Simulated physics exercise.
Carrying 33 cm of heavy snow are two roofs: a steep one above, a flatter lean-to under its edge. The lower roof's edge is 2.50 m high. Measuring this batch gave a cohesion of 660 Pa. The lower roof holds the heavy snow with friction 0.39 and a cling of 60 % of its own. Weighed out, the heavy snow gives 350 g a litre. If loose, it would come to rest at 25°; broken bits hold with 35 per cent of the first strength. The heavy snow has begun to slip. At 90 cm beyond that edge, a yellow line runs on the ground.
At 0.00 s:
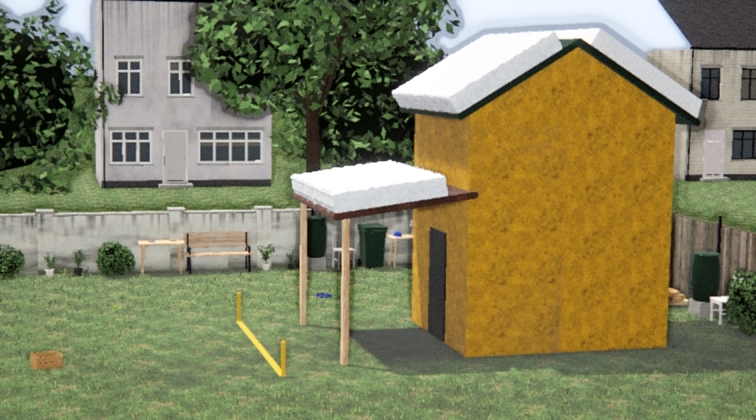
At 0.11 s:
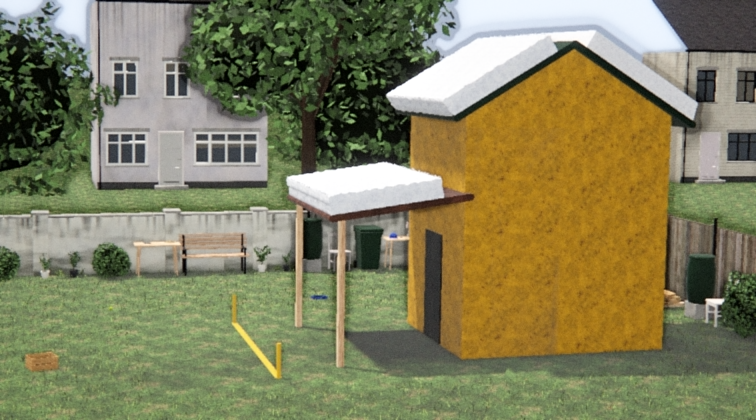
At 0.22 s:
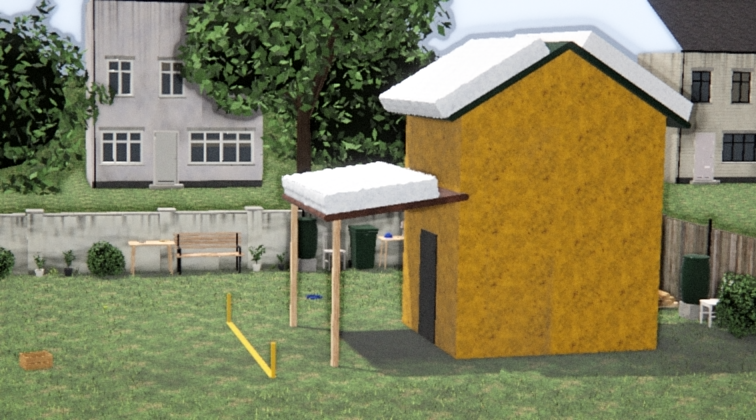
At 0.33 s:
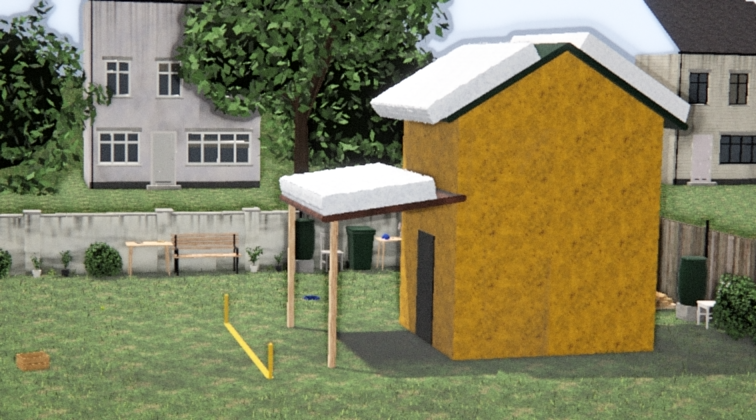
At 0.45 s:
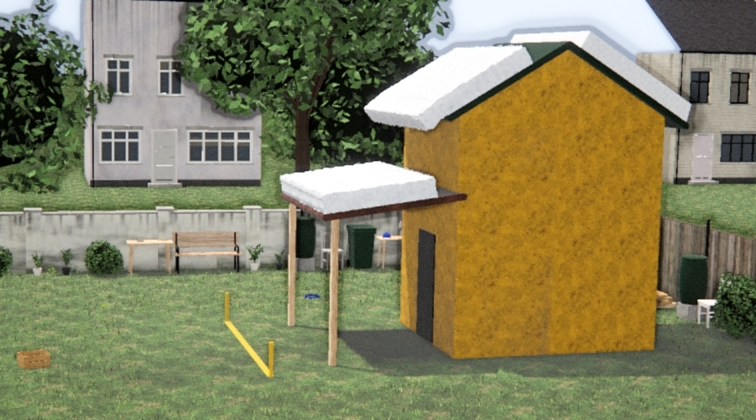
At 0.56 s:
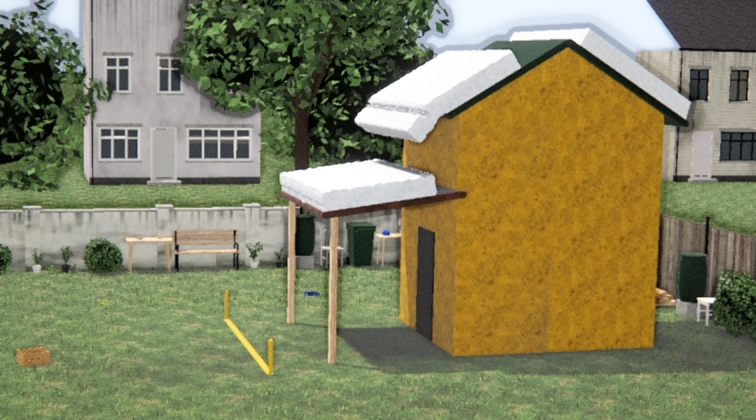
Thick snow sliding left down the steep roof of an orange shed, baring green roofing, its overhanging edge cracking and bending downward.
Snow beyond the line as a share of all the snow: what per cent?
The share beyond the line comes to about 34 %.
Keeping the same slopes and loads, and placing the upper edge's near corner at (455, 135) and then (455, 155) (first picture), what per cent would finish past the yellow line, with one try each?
Try 1: Near 14 %; try 2: Near 2 %.
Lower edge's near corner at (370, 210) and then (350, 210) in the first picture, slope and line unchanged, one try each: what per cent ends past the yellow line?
45 %, 45 %.
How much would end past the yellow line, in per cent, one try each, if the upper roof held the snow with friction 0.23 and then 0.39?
First some 20 %, after that some 2 %.
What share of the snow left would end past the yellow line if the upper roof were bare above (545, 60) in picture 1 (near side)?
I'd put it at around 20 percent.
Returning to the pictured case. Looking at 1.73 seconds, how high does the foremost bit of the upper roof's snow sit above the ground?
About 1.0 m.
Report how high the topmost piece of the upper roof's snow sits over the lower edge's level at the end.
The snow's top stands about 0.7 m above the lower edge.
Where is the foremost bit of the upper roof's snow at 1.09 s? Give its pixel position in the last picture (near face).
About (339, 182).
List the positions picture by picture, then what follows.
Foremost bit of the heavy snow at (457, 109), in the first picture.
Foremost bit of the heavy snow at (451, 112), its middle shifted 2.6 cm, 1 % of it past the upper edge, in one piece, in the second picture.
Foremost bit of the heavy snow at (443, 106), its middle shifted 10 cm, 5 % of it past the upper edge, in one piece, in the third picture.
Foremost bit of the heavy snow at (434, 116), its middle shifted 23 cm, 11 % of it past the upper edge, in one piece, in the fourth picture.
Foremost bit of the heavy snow at (426, 111), its middle shifted 42 cm, 20 % of it past the upper edge, cracking, in the fifth picture.
Foremost bit of the heavy snow at (414, 126), its middle shifted 65 cm, 31 % of it past the upper edge, cracking, in the sixth picture.
After 1.09 s, none is below the lower edge and 0 % is past the line.
After 1.73 s, 21 % is below the lower edge and 9 % is past the line.
After 2.36 s, 45 % is below the lower edge and 33 % is past the line.
After 3.00 s, 52 % is below the lower edge and 34 % is past the line.
After 3.50 s, 52 % is below the lower edge and 34 % is past the line.
